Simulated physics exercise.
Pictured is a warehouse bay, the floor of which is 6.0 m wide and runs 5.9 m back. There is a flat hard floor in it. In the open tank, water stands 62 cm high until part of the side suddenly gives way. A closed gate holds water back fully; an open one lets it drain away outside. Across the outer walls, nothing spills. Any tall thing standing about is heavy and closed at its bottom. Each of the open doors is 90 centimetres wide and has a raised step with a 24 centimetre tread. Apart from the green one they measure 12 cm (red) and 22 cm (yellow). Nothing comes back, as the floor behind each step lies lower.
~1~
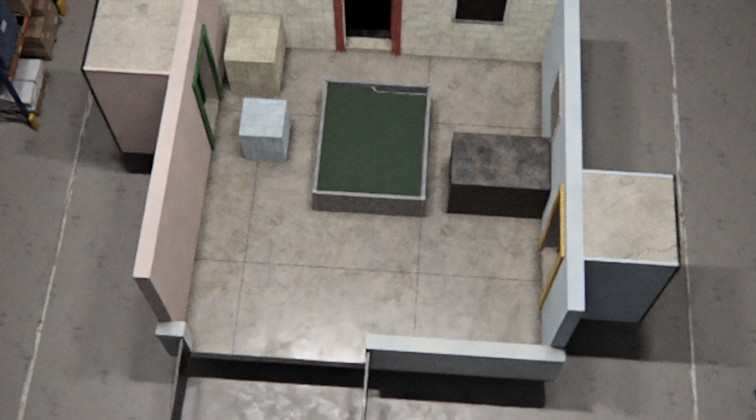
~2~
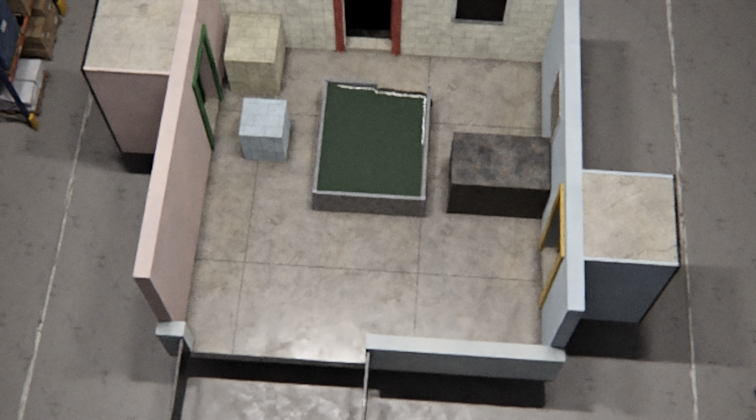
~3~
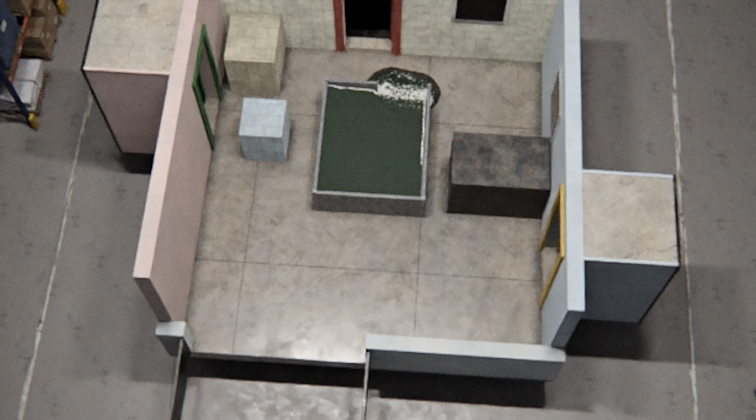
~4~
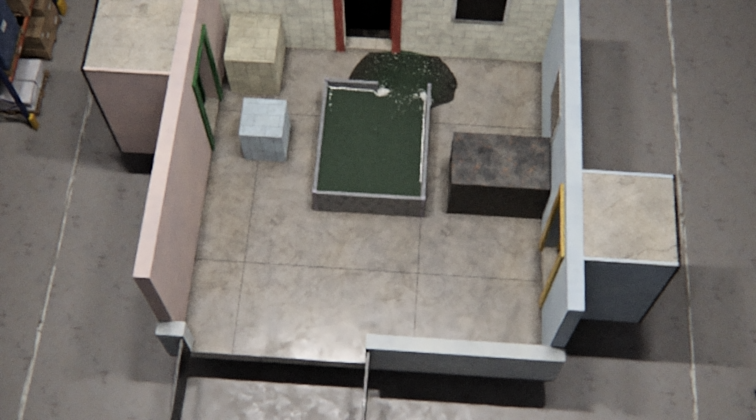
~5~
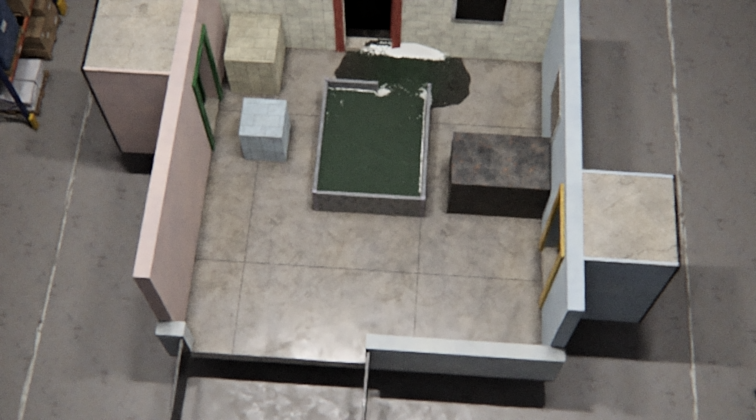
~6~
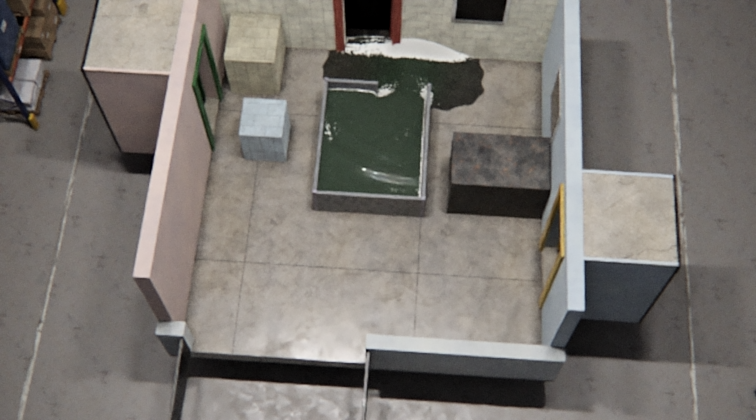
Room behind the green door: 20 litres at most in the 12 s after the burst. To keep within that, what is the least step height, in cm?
Some 8.5 cm.
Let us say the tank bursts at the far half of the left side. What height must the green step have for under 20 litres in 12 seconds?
About 32 centimetres.
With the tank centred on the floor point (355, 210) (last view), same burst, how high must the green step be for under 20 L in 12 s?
With that change, some 8.0 centimetres.
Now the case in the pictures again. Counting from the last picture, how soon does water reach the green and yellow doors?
Green 2.2 s, yellow 8.0 s.
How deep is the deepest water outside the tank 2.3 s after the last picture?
I'd estimate roughly 34 cm.
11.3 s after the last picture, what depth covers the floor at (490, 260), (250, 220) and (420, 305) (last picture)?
Depth: About 2, 4, 2 cm.
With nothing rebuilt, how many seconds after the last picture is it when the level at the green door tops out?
Around 7.5 seconds.
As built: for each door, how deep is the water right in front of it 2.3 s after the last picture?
Depths, in cm - red: 19, green: 3, yellow: 0.
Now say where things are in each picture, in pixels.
The open tank at (373, 140) is whole and still, 62 cm deep; the green door at (208, 93) is dry, in the first picture.
The gap is on the far side, the front 0.2 m out at a hidden place; the back of the open tank holds 62 cm, in the second picture.
Water pours out on the far side and has run 0.7 m, to (387, 72); about 9 cm deep outside, 62 cm at the back, in the third picture.
The gap is on the far side, the front 1.1 m out at (379, 53); the back of the open tank holds 62 cm, in the fourth picture.
The front is at (373, 43), 1.3 m from the gap on the far side; 2.1 m2 of floor is wet, 62 cm left at the back, in the fifth picture.
The gap is on the far side, the front 1.5 m out at (335, 50); the back of the open tank holds 59 cm; 2.5 m in a straight line remain to the green door at (208, 93), in the sixth picture.
Then, 0.7 s after the last picture water covers 15 % of the floor, deepest (44 cm) near (407, 60); it has not reached the green door.
Then, 2.3 s after the last picture water covers 30 % of the floor, deepest (34 cm) near (539, 159); 3 cm at the green door, 0 litres in over its 12 cm step.
Then, 11.3 s after the last picture water covers 90 % of the floor, deepest (14 cm) near (430, 153); 8 cm at the green door, 0 litres in over its 12 cm step.
At the green door as built, the water peaked near 10 cm, 7.3 s after the last picture.
Run again over the same 12 s with other heights there, 42 litres in over 7 cm, 9 litres over 9.5 cm. The limit of 20 litres is kept from about 8.5 cm up.
